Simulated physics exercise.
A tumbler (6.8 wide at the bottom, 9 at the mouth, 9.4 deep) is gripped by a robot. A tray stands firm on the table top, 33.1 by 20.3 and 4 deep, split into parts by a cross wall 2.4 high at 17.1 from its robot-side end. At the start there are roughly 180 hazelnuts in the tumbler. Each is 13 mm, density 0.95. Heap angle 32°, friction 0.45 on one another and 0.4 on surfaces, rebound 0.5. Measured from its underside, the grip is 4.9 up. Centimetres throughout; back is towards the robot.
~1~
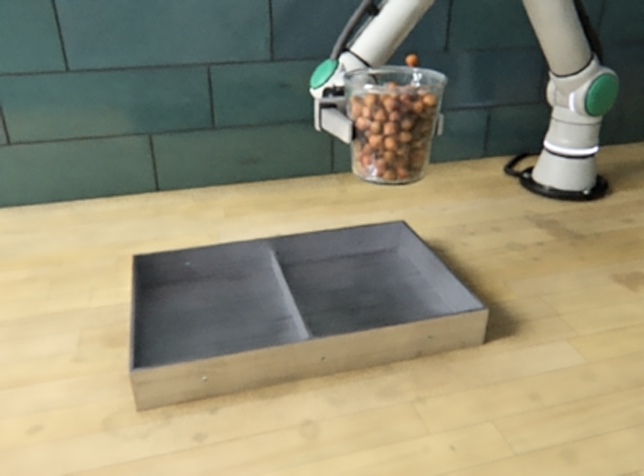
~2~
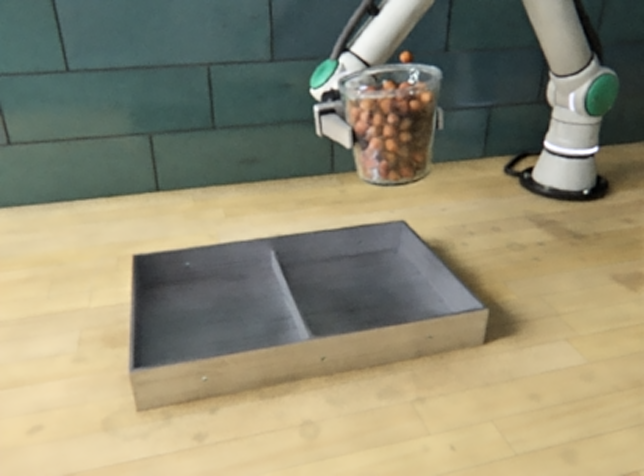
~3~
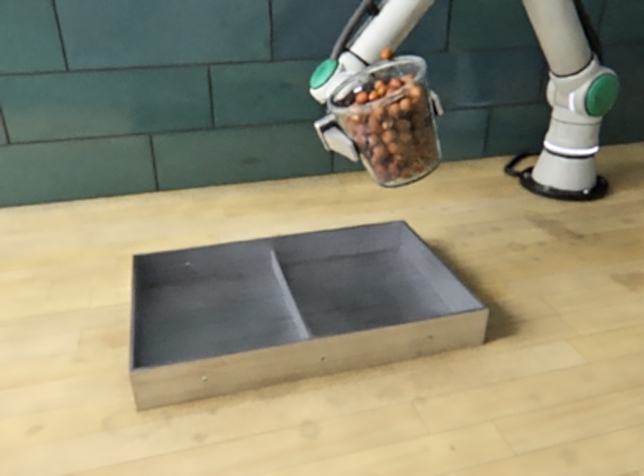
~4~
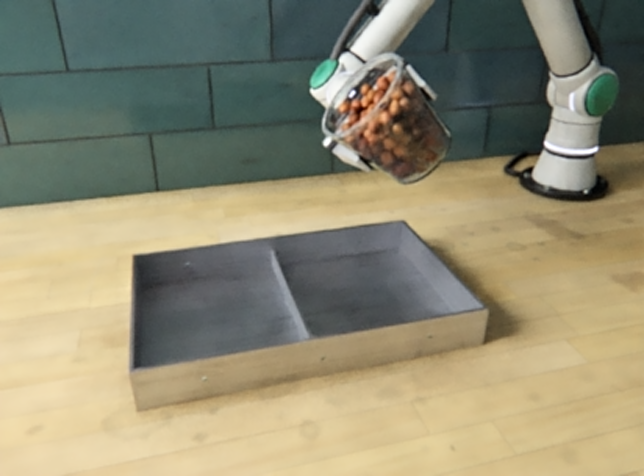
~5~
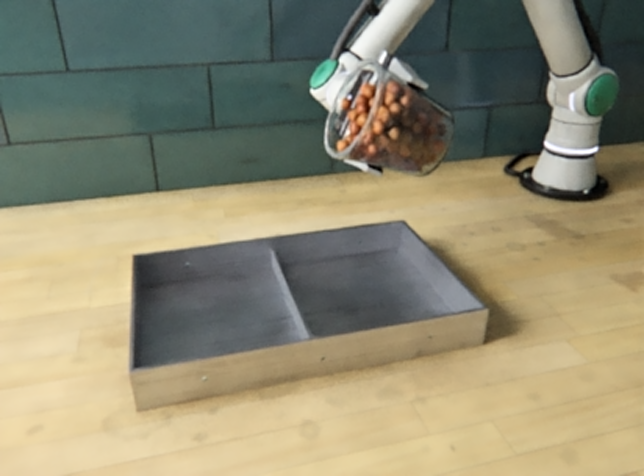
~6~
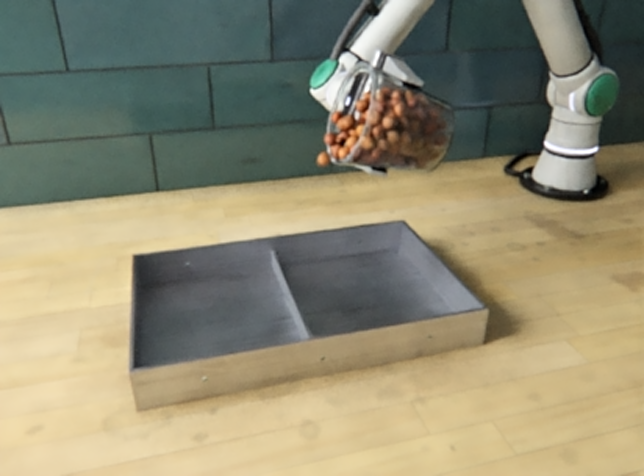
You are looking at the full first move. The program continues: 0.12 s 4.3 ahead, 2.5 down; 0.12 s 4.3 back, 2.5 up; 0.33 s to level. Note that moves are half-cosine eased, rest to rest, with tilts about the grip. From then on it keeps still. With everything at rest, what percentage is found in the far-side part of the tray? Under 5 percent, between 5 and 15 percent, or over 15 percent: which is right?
The right one is over 15 percent.
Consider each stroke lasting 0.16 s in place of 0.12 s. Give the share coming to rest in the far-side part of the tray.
Estimate for that case: 20 %.
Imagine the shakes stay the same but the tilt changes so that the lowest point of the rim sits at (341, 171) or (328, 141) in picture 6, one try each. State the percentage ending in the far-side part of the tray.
Roughly 55 and 10 percent.
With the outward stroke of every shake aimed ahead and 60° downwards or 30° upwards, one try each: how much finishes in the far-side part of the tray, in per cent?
10 and 60 %.
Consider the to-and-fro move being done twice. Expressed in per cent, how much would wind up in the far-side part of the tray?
Probably about 35 in a hundred.
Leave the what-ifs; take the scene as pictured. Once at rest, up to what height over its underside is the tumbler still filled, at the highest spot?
I'd put it at close to 8.0 centimetres.
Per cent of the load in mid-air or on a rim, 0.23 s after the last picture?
Logged share: Close to 21 per cent.
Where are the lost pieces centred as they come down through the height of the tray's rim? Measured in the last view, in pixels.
Close to pixel (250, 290).
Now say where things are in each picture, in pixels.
In the first picture, tumbler middle at (392, 128), level; upper third of the load around (395, 105), from x 355 to 430, top at y 60; 175 in the tumbler.
In the second picture, tumbler middle at (392, 128), tilted 7° forward; upper third of the load around (395, 105), from x 355 to 430, top at y 60.
In the third picture, tumbler middle at (392, 128), tilted 25° forward; upper third of the load around (394, 105), from x 350 to 430, top at y 55.
In the fourth picture, tumbler middle at (393, 127), tilted 46° forward; upper third of the load around (395, 105), from x 345 to 435, top at y 80.
In the fifth picture, tumbler middle at (393, 126), tilted 64° forward; upper third of the load around (392, 108), from x 345 to 440, top at y 85.
In the sixth picture, tumbler middle at (393, 126), tilted 71° forward; upper third of the load around (396, 111), from x 325 to 440, top at y 95; 175 in the tumbler.
Then, 0.23 s later, tilted 71° forward, highest piece 22 above the table; 133 in the tumbler, 5 in the far-side part, 37 in flight or on a rim.
Then, 0.46 s later, tilted 19° forward, highest piece 24 above the table; 118 in the tumbler, 41 in the far-side part, 13 in the robot-side part, 3 in flight or on a rim.
Then, 0.77 s later, level, highest piece 23 above the table; 118 in the tumbler, 44 in the far-side part, 13 in the robot-side part.
Then, 1.82 s later, level, highest piece 23 above the table; 118 in the tumbler, 44 in the far-side part, 13 in the robot-side part.
At rest, 118 in the tumbler, 44 in the far-side part, 13 in the robot-side part. That is 25 % in the far-side part of the tray.
